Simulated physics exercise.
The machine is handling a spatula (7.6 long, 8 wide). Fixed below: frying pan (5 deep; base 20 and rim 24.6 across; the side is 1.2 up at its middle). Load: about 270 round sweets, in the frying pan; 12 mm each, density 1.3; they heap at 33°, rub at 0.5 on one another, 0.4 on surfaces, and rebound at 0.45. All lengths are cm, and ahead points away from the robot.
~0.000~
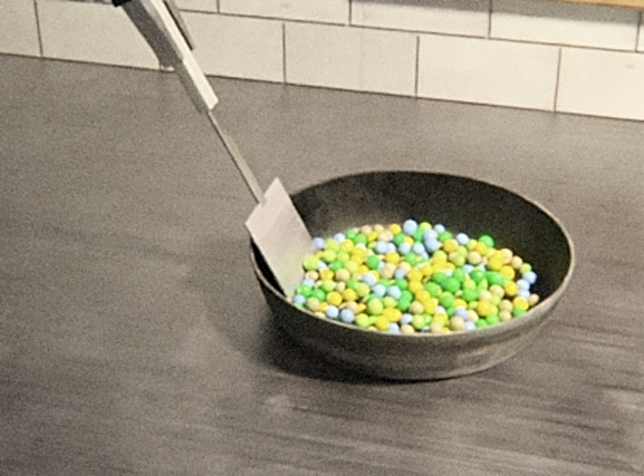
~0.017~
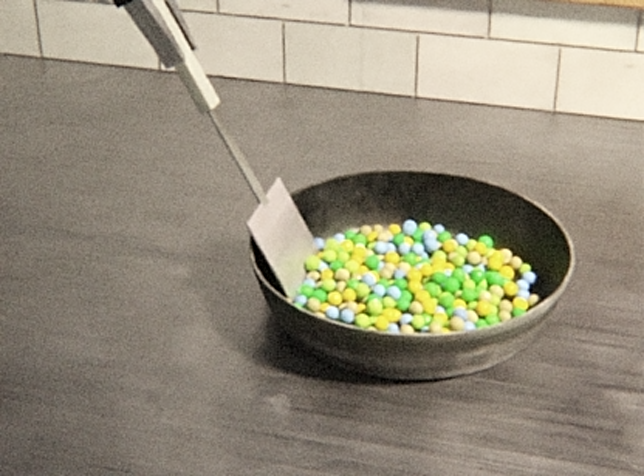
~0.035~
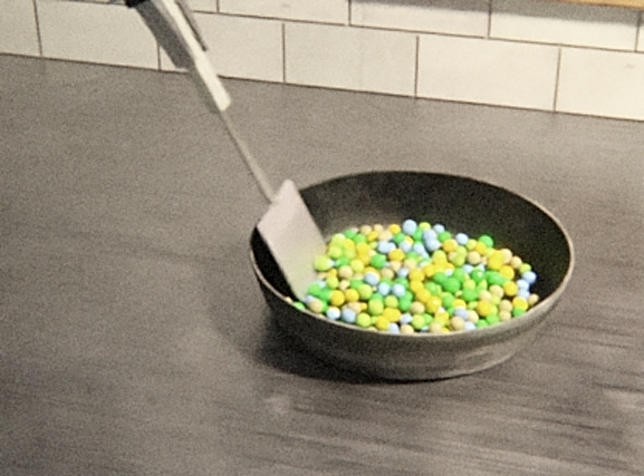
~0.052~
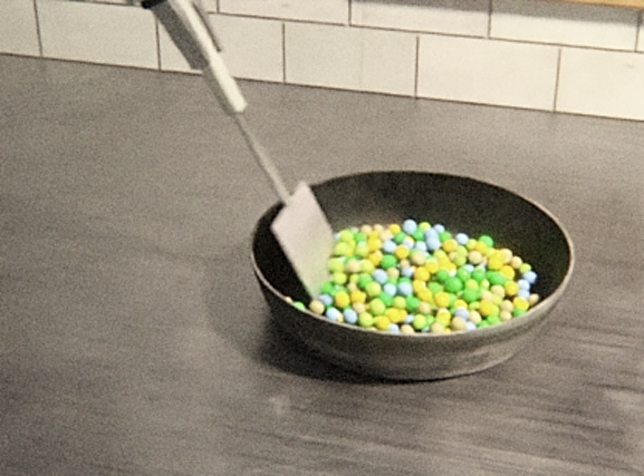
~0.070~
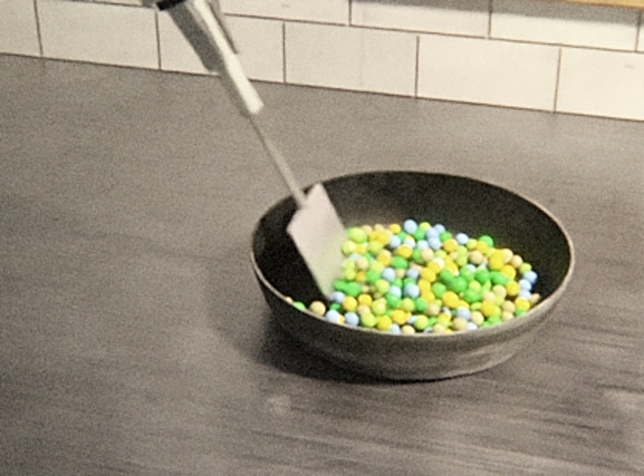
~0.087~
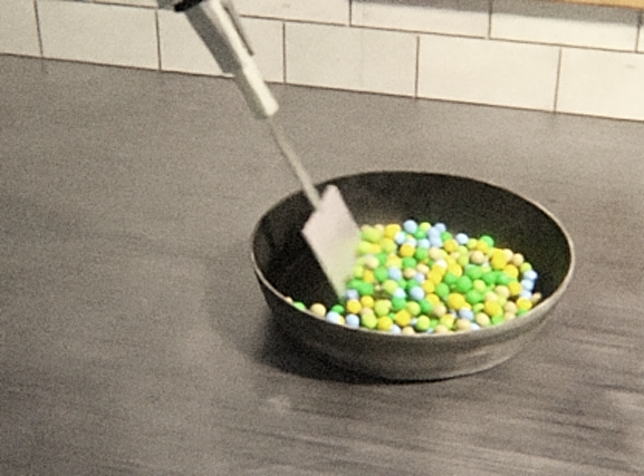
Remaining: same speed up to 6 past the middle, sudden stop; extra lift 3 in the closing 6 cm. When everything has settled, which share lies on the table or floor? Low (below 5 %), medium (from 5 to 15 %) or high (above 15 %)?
Share on the table or floor: Low (below 5 %).
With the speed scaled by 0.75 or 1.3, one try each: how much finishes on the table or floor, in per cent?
Some 0 and 5 per cent.
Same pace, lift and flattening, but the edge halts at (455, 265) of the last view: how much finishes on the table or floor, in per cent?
About 0 per cent.
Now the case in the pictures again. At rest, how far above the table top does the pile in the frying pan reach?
Some 4.5 cm.
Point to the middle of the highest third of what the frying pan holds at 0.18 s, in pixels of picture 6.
At about (457, 288).
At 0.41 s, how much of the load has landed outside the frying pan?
Some 0 per cent.
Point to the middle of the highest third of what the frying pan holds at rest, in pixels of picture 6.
Near (508, 300).
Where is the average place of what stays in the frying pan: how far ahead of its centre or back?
Roughly 4.0 cm ahead.
After 0.13 s, sloping 62°, highest piece 4 above the table; 268 in the frying pan.
After 0.18 s, sloping 62°, highest piece 5 above the table; 268 in the frying pan.
After 0.41 s, sloping 62°, highest piece 5 above the table; 266 in the frying pan, 2 on the table or floor.
After 1.46 s, sloping 62°, highest piece 4 above the table; 266 in the frying pan, 2 on the table or floor.
In the end, 266 in the frying pan, 2 on the table or floor. That is 1 % on the table or floor.
